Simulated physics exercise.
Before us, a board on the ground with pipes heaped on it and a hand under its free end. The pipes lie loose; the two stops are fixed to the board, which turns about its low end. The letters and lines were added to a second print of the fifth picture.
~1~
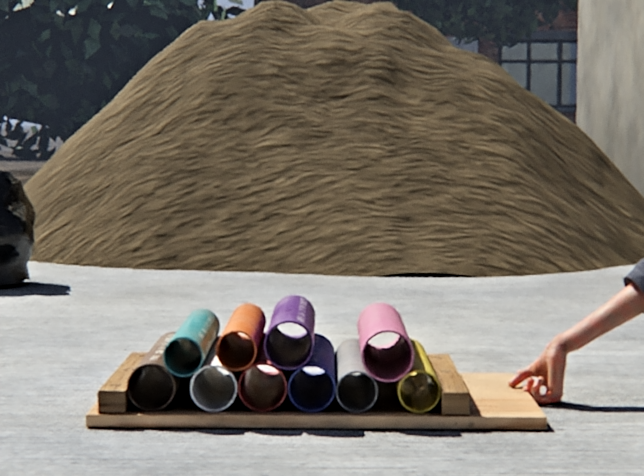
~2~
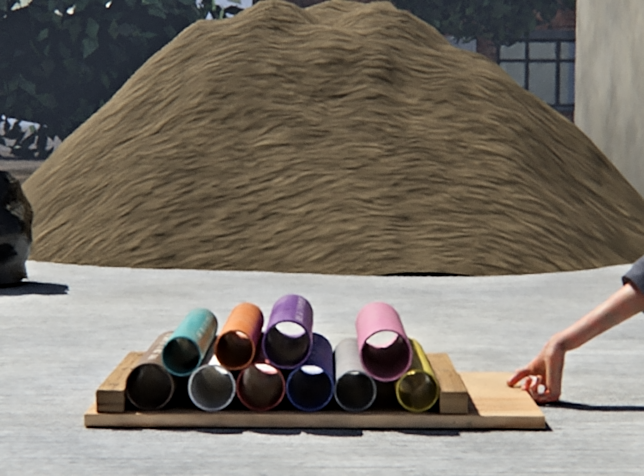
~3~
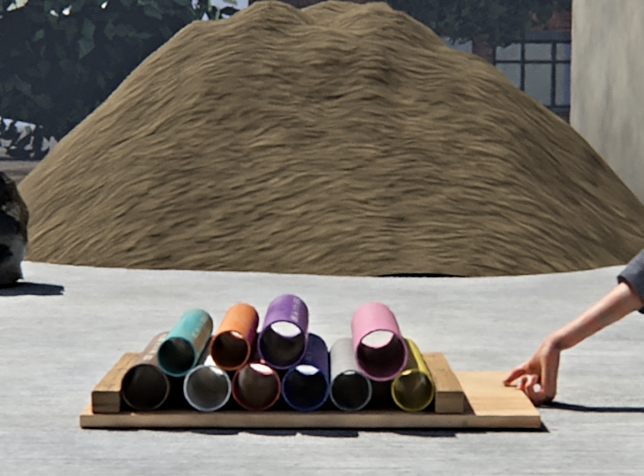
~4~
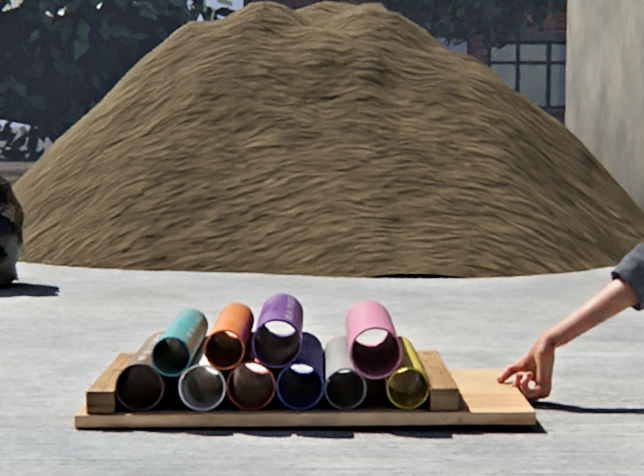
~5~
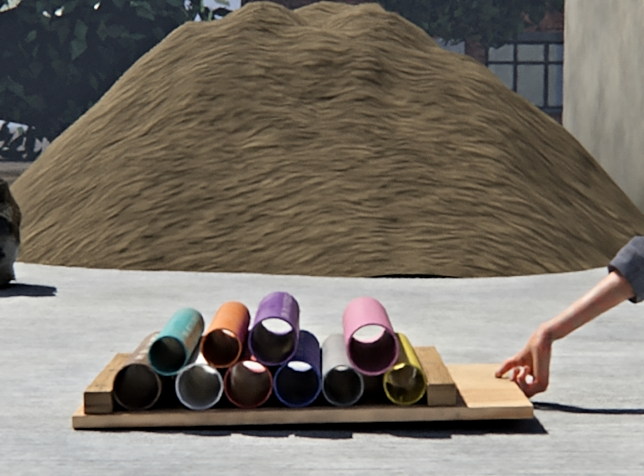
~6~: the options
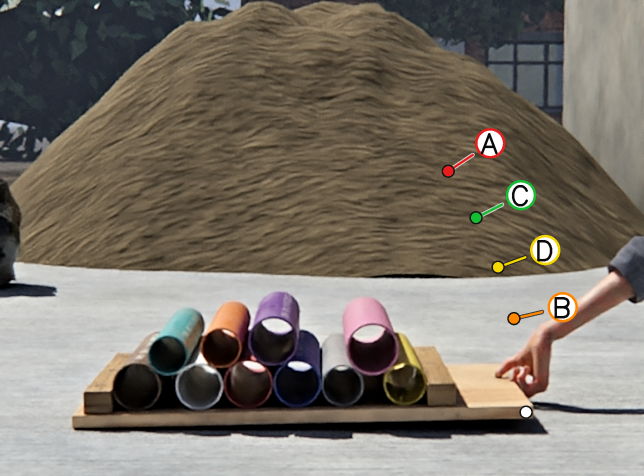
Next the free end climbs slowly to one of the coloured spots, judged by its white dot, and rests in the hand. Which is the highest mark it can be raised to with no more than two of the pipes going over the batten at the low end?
C is the limit.
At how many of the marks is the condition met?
Three of the four.
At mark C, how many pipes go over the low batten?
With C, none.
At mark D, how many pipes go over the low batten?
It comes to none.
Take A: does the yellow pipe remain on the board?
The yellow pipe: Yes.
On the copy, A at (448, 171); B at (514, 318); C at (476, 218); D at (498, 267); the white dot at (526, 412).
On C. First, board at 16°.
Then, board at 27°.
Finally, board at 27°, none over the low batten.
By contrast, A three over the low batten (purple, orange, turquoise); B none over the low batten; D none over the low batten.
